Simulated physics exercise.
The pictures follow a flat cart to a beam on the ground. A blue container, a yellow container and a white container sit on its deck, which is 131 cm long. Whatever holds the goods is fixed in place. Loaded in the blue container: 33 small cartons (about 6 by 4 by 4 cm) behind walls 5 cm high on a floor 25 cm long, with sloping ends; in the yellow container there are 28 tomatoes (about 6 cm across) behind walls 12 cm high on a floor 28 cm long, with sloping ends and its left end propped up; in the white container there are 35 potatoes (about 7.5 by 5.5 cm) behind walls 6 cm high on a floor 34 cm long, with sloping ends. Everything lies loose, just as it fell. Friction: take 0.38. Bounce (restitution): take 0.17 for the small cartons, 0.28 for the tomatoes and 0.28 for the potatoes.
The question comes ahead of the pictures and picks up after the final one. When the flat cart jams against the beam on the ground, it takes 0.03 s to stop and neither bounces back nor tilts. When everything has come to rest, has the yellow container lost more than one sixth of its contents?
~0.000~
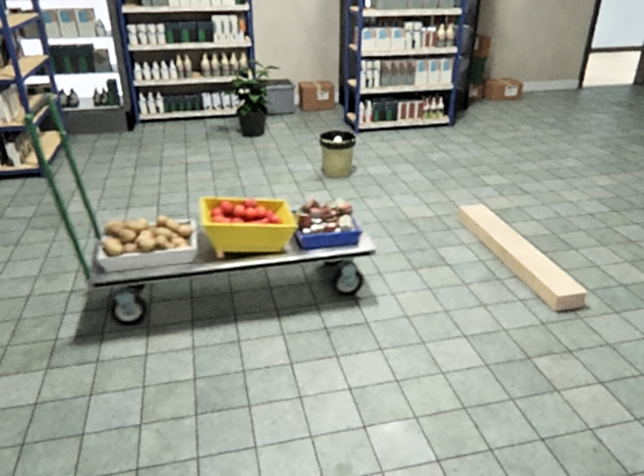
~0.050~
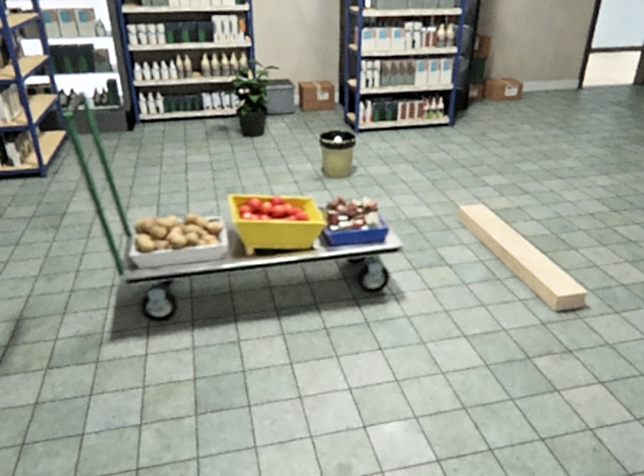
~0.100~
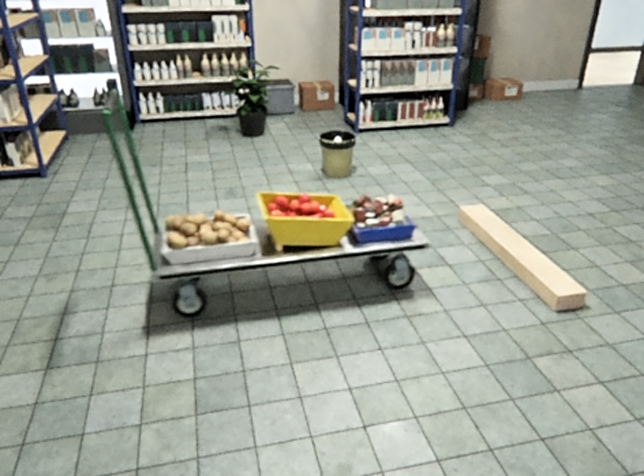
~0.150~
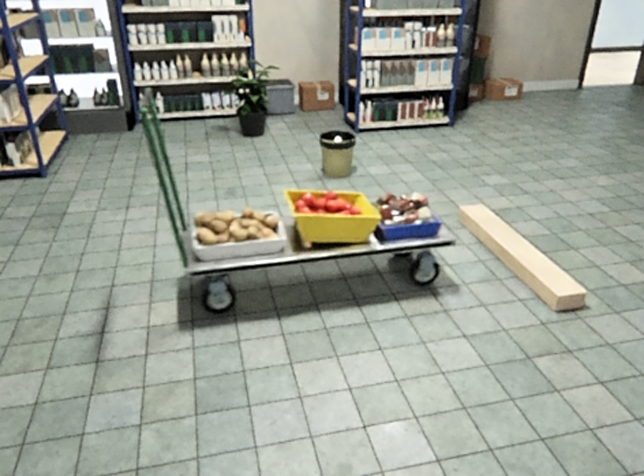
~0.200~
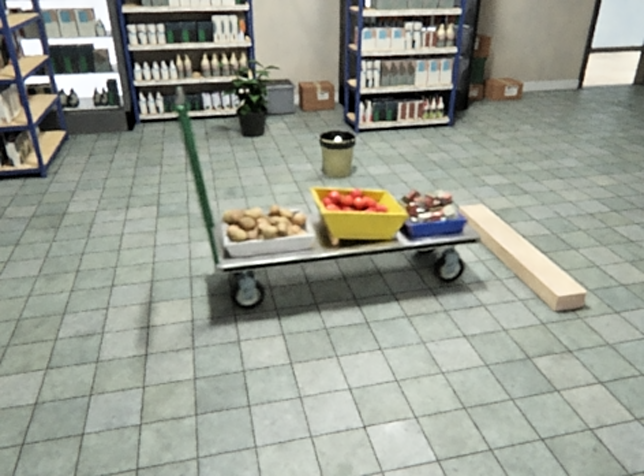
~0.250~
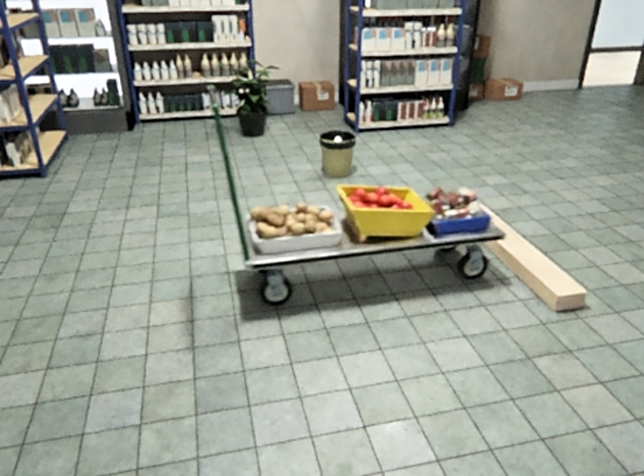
Yes: Losses pass one sixth.
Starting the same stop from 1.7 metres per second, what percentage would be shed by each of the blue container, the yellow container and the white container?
Blue container 20 %, yellow container 10 %, white container 20 %.
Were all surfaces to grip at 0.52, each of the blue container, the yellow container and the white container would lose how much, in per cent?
Blue container 50, yellow container 20, white container 30 per cent.
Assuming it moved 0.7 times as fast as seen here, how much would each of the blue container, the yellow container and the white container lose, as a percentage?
In that case the blue container sheds 20 per cent, the yellow container 10 per cent and the white container 30 per cent.
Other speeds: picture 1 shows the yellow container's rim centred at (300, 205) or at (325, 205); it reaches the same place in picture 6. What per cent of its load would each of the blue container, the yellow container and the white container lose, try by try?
For the blue container it's 20 % and then 20 %, for the yellow container 10 % and then 0 %, and for the white container 20 % and then 10 %.
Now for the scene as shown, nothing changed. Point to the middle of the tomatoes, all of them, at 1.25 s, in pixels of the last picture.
I'd put the middle close to (437, 210).
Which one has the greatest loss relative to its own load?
Blue container.
After 0.30 s, impact.
After 0.40 s, 7 of 33 out of the blue container, 0 of 28 out of the yellow container and 3 of 35 out of the white container.
After 0.52 s, 12 of 33 out of the blue container, 4 of 28 out of the yellow container and 12 of 35 out of the white container.
After 0.75 s, 15 of 33 out of the blue container, 8 of 28 out of the yellow container and 12 of 35 out of the white container.
Outcome (at 1.25 s), 15 of 33 out of the blue container, 8 of 28 out of the yellow container and 12 of 35 out of the white container. Asked share, 8 of 28, 29 per cent.
